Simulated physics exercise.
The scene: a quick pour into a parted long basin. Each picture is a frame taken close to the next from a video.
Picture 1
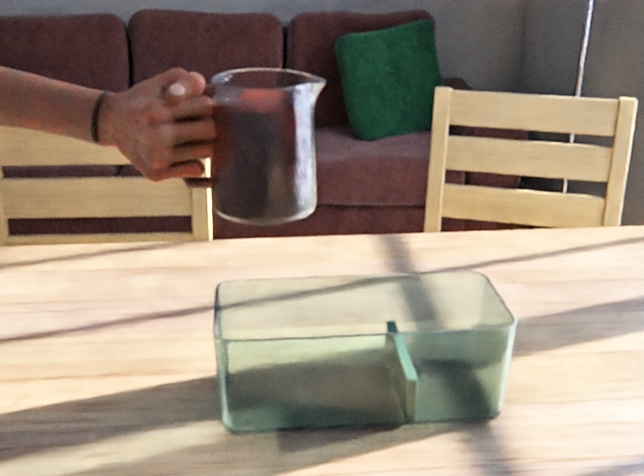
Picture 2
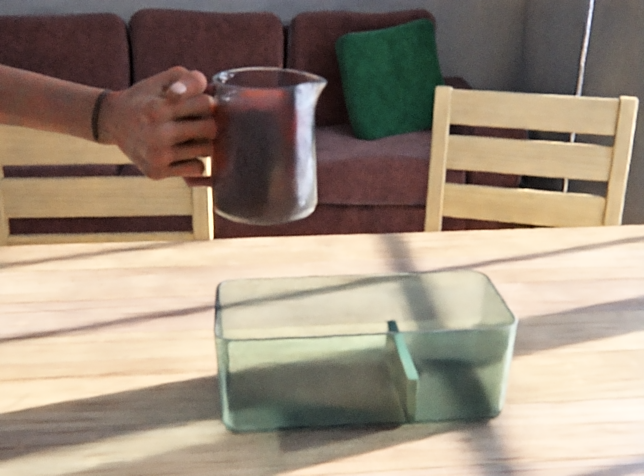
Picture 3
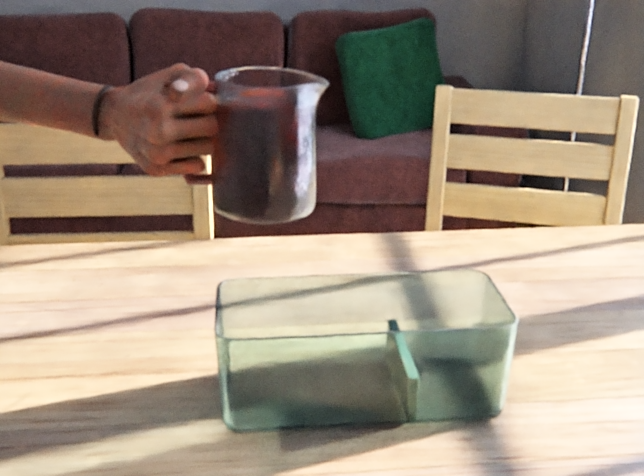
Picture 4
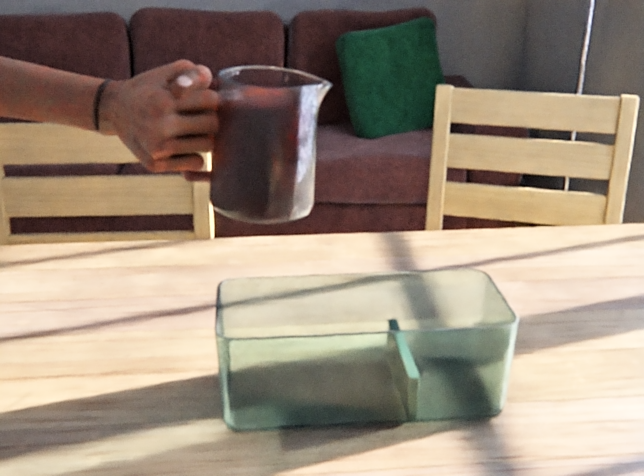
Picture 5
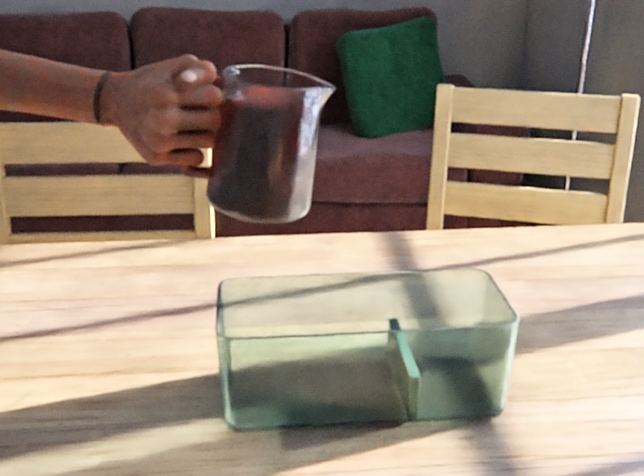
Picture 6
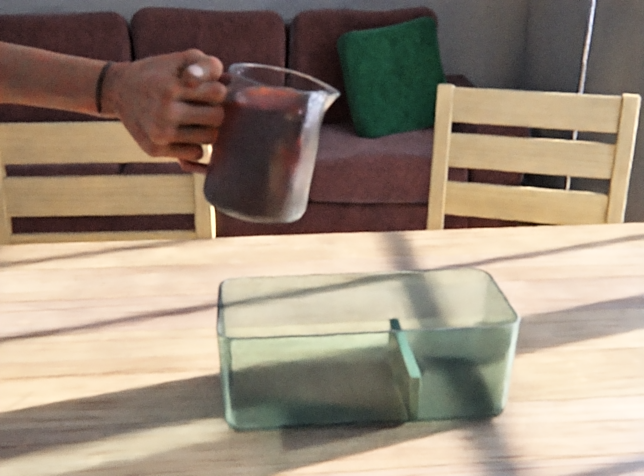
In the video, a hand holds a clear glass jug of dark liquid above a greenish divided container on a wooden table, at first nearly still, then gradually tilts the jug slightly to the right.
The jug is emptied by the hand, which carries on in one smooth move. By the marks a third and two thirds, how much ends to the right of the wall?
My call is that the right side sits mid-range, from a third up to two thirds.
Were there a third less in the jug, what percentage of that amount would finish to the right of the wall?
Best guess: Around 25 %.
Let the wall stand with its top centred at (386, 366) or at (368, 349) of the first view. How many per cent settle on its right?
First try around 60 percent; second try around 90 percent.
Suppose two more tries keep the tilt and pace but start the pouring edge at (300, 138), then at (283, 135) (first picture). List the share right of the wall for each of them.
Roughly 5 % the first time and roughly 5 % the second.
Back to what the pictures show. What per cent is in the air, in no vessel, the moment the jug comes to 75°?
Roughly 15 per cent.
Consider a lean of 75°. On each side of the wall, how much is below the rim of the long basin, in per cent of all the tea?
On the left near 0 in a hundred, on the right near 0 in a hundred.
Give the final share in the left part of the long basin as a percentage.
That is roughly 50 percent of it.
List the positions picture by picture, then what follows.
In the first picture, tilt 0°; pouring edge (325, 80); surface from (215, 99) to (311, 97); the long basin's rim runs from (216, 311) to (500, 299); the wall's top is at (401, 349).
In the second picture, tilt 1°; pouring edge (327, 80); surface from (216, 99) to (312, 97).
In the third picture, tilt 2°; pouring edge (329, 81); surface from (217, 98) to (313, 97).
In the fourth picture, tilt 5°; pouring edge (331, 83); surface from (220, 97) to (315, 97).
In the fifth picture, tilt 8°; pouring edge (335, 87); surface from (223, 98) to (320, 97).
In the sixth picture, tilt 12°; pouring edge (340, 92); surface from (225, 106) to (325, 98).
A moment on, the tilt is 75° and 83 per cent is still to pour, 1 is left of the wall and 1 right of it.
Next, the tilt is 111° and 27 per cent is still to pour, 9 is left of the wall and 36 right of it.
Then the tilt is 115° and 1 per cent is still to pour, 43 is left of the wall and 50 right of it.
Later the tilt is 115° and 0 per cent is still to pour, 48 is left of the wall and 51 right of it.
In the end 48 per cent lies left of the wall, 51 right of it and 1 outside.
